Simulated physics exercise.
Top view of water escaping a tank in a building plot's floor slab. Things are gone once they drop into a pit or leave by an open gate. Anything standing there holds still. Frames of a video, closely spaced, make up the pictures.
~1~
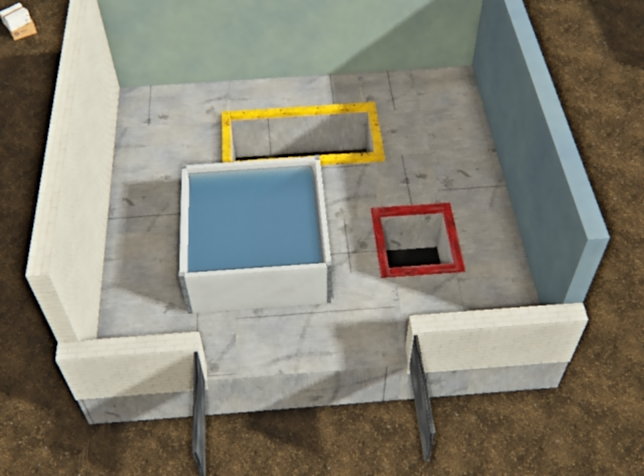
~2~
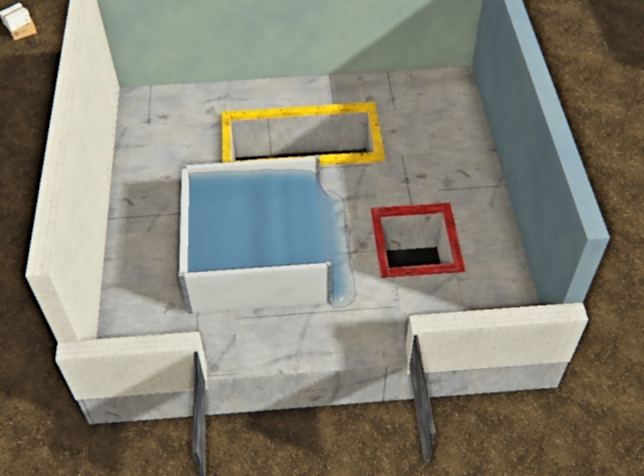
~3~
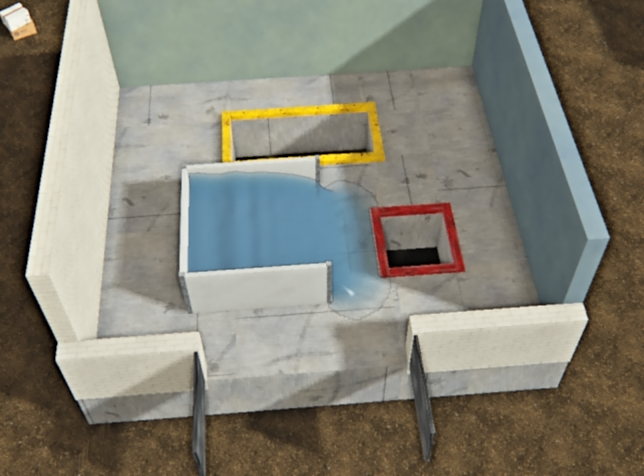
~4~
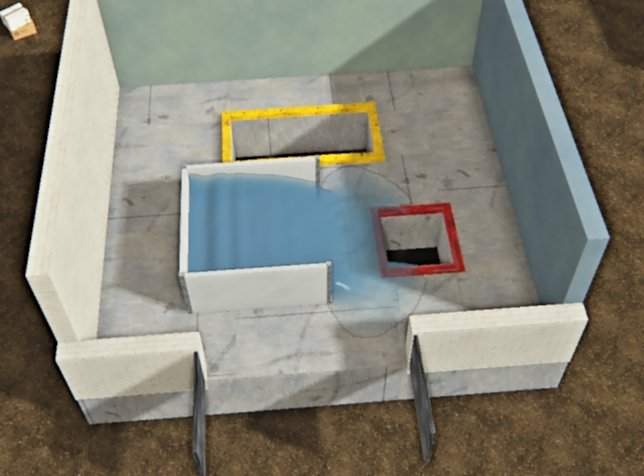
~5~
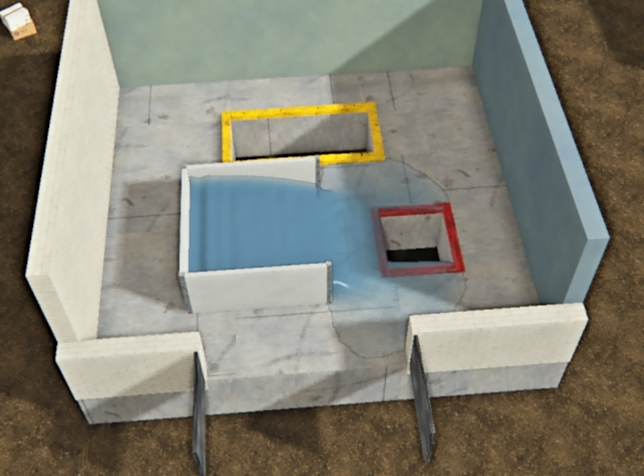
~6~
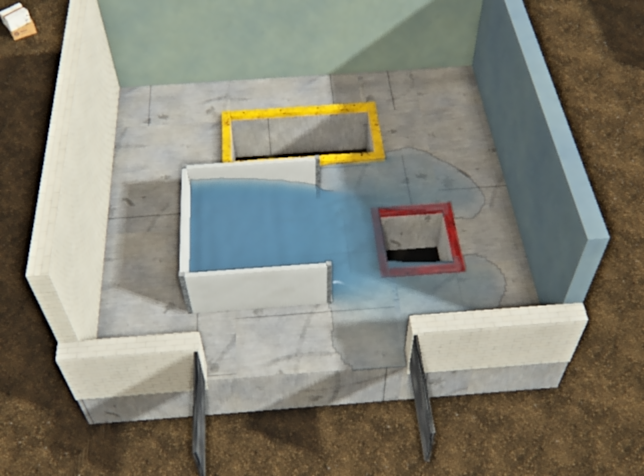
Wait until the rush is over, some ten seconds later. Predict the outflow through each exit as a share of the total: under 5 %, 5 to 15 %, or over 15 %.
Prediction: The gate passes 5 to 15 %; the yellow pit passes under 5 %; the red pit passes over 15 %.
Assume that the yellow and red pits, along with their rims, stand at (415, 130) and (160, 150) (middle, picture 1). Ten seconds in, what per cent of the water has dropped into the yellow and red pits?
Yellow gets 20 in a hundred; red gets 2 in a hundred.
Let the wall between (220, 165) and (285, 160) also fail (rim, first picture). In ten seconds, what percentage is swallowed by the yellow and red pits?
In percent: Yellow 45, red 0.
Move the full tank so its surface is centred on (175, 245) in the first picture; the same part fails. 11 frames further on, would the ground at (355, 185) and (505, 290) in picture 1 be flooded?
Outcome, point 1 then point 2: Inundated / inundated.
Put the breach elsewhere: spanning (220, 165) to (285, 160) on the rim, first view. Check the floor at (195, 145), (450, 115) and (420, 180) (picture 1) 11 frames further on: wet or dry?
Going point by point: Waterlogged, left unwetted, waterlogged.
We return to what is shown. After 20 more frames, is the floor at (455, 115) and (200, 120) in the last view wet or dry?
Submerged, then high and dry.
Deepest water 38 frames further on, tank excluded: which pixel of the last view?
Somewhere around (120, 93).
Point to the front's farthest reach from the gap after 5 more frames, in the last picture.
The flood front should get to about (477, 118).
A moment on, water covers 30 % of the floor; the gate 0 %, the yellow pit 0 %, the red pit 19 %.
Next, water covers 40 % of the floor; the gate 1 %, the yellow pit 0 %, the red pit 29 %.
Then, water covers 45 % of the floor; the gate 1 %, the yellow pit 0 %, the red pit 36 %.
Later, water covers 65 % of the floor; the gate 4 %, the yellow pit 0 %, the red pit 40 %.
In the end, water covers 85 % of the floor; the gate 7 %, the yellow pit 1 %, the red pit 42 %.
